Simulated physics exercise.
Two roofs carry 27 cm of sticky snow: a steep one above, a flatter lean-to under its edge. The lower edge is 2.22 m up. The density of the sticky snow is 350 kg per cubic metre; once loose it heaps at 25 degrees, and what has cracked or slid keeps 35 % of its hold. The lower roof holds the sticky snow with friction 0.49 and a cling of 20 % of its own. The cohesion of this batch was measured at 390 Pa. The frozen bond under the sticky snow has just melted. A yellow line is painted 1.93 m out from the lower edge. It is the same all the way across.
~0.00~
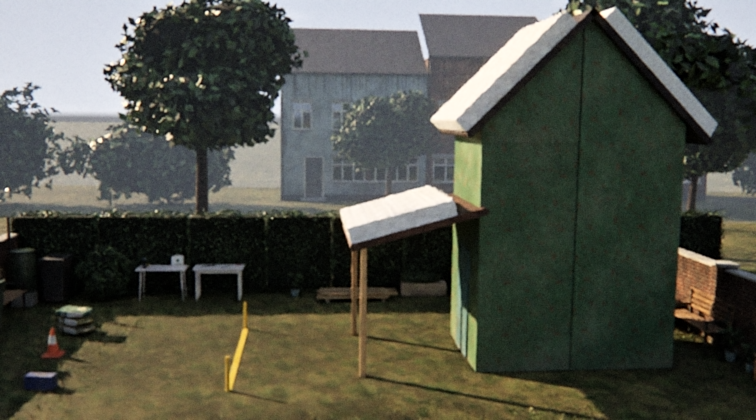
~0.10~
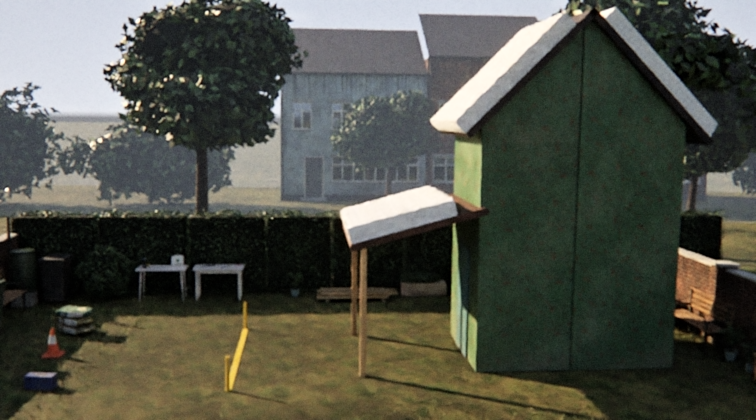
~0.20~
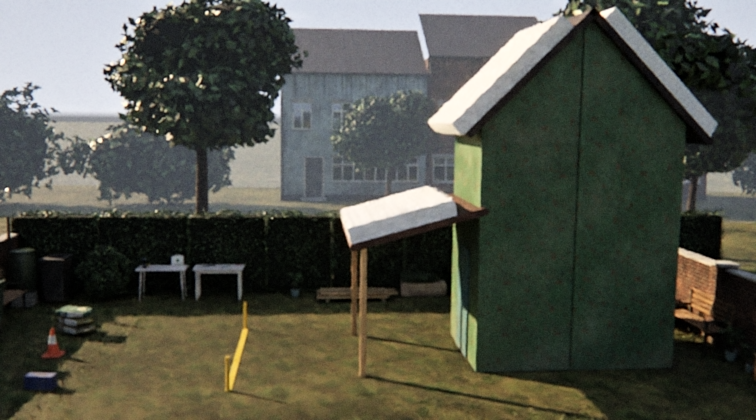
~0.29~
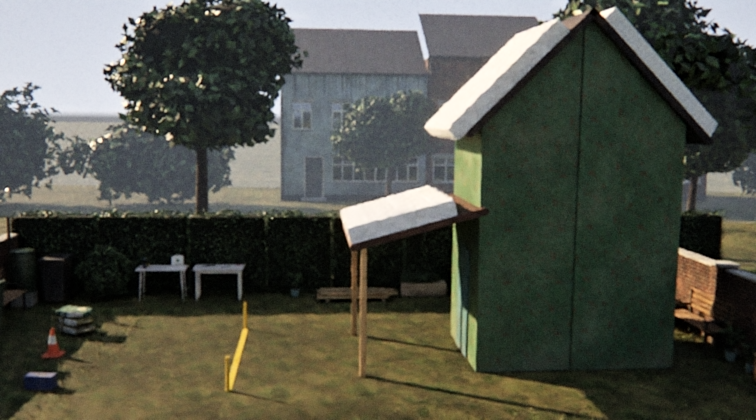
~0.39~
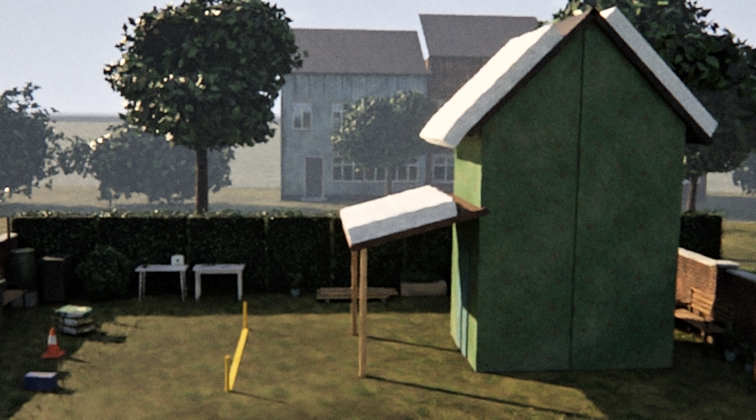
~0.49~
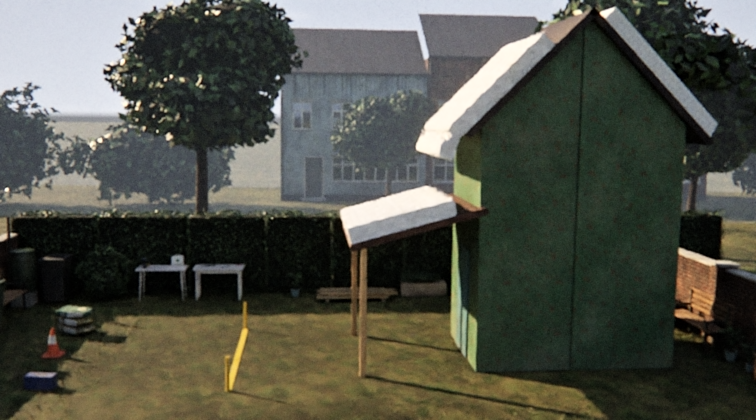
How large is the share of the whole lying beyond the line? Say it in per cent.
Close to 27 per cent.
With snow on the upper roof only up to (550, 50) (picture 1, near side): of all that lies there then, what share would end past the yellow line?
It would be near 16 %.
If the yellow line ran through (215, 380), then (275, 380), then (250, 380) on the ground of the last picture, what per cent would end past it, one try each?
In that order: 20 %, 45 %, 35 %.
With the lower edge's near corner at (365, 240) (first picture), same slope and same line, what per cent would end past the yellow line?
In that case some 30 per cent.
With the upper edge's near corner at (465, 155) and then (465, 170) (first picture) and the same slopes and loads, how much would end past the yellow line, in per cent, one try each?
In turn about 20 %, 7 %.
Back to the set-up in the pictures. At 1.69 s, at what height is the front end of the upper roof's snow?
Roughly 1.0 m.
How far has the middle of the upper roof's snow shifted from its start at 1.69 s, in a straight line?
Some 4.0 m.
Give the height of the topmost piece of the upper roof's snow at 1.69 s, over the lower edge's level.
About 0.8 m.
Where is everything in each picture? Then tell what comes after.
In the first frame, front end of the sticky snow at (467, 119).
In the second frame, front end of the sticky snow at (466, 119), its middle shifted 2.0 cm.
In the third frame, front end of the sticky snow at (463, 122), its middle shifted 7.9 cm, 3 % of it past the upper edge, in one piece.
In the fourth frame, front end of the sticky snow at (459, 119), its middle shifted 18 cm, 7 % of it past the upper edge, in one piece.
In the fifth frame, front end of the sticky snow at (452, 131), its middle shifted 32 cm, 13 % of it past the upper edge, cracking.
In the sixth frame, front end of the sticky snow at (446, 142), its middle shifted 49 cm, 20 % of it past the upper edge, cracking.
By 1.04 s, none is below the lower edge and 0 % is past the line.
By 1.69 s, 26 % is below the lower edge and 0 % is past the line.
By 2.35 s, 61 % is below the lower edge and 26 % is past the line.
By 3.00 s, 61 % is below the lower edge and 27 % is past the line.
By 3.10 s, at the end, 61 % is below the lower edge and 27 % is past the line.
